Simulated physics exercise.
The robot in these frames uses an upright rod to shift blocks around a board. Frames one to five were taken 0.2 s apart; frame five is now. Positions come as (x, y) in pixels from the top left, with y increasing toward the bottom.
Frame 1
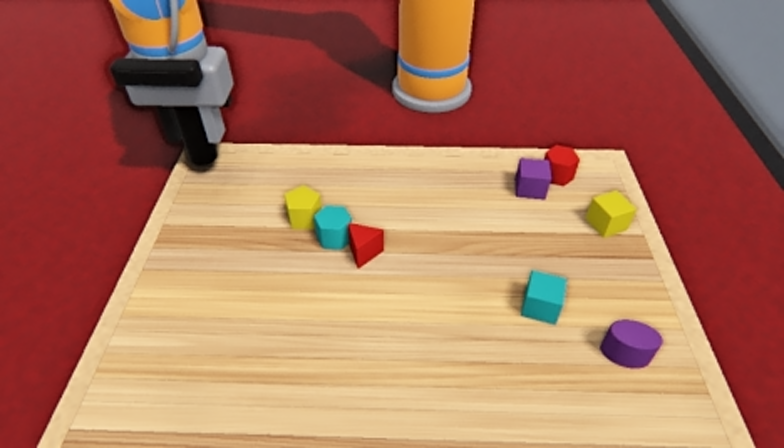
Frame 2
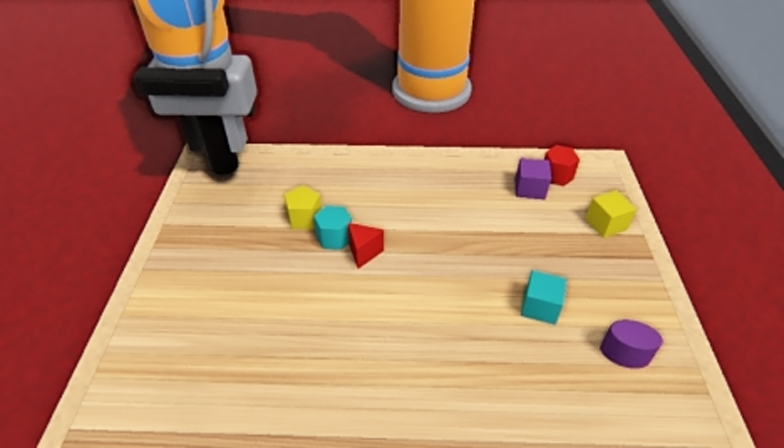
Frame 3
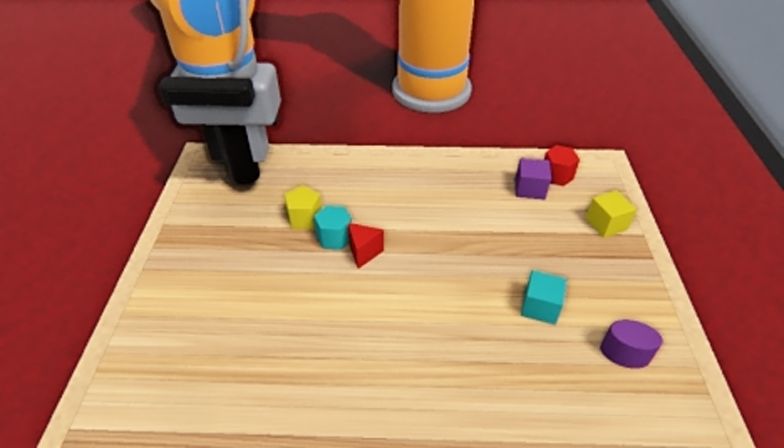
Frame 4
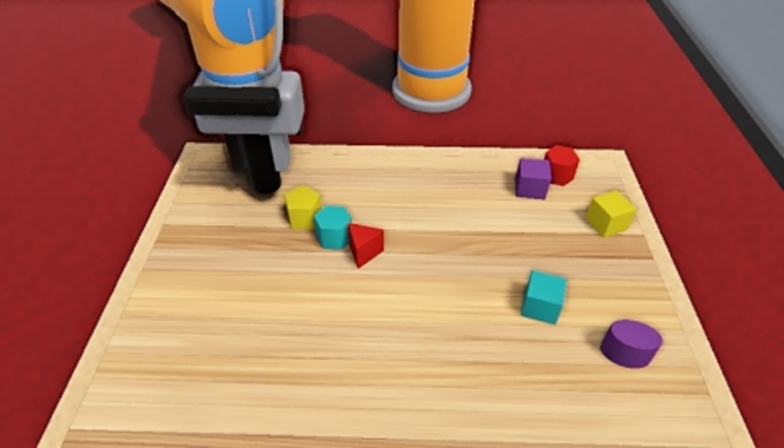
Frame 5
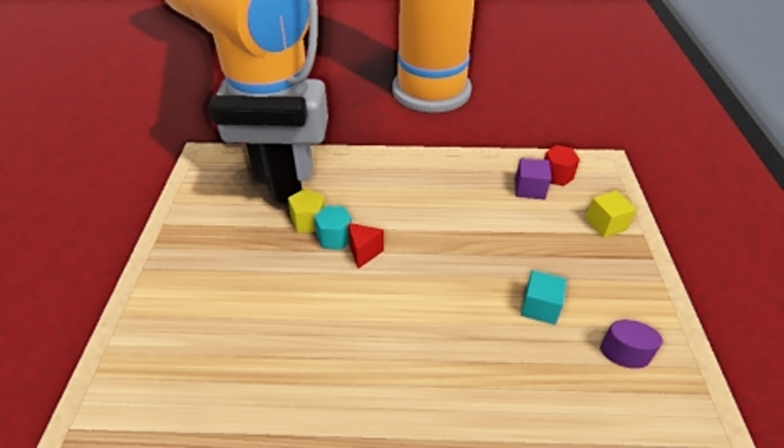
A robot arm moves its rod rightward across the board and nudges the yellow block.
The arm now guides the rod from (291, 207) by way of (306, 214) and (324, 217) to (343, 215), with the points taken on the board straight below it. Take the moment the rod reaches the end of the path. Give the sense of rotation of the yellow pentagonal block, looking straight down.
The yellow pentagonal block rotates clockwise.
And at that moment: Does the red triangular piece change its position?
The answer is yes.
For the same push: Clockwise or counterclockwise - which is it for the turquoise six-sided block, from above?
Viewed from the top, it goes anticlockwise.
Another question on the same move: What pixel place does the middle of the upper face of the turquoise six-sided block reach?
Its top middle is near (348, 232).
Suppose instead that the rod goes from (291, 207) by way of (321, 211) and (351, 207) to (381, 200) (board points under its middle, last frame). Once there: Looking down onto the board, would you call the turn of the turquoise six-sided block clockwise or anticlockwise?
Looking from above, the answer is counterclockwise.
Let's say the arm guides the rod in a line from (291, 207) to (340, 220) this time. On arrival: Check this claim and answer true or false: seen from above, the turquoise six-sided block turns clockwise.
False - the claim does not hold.
What follows on the original path. Halfway along, rod at (313, 204); yellow pentagonal block at (319, 215), turned 25° clockwise; turquoise six-sided block at (347, 229), turned 35° anticlockwise; red triangular piece at (376, 237), turned 20° clockwise.
At the end, rod at (342, 203); yellow pentagonal block at (321, 217), turned 40° clockwise; turquoise six-sided block at (348, 232), turned 40° anticlockwise; red triangular piece at (378, 237), turned 20° clockwise.
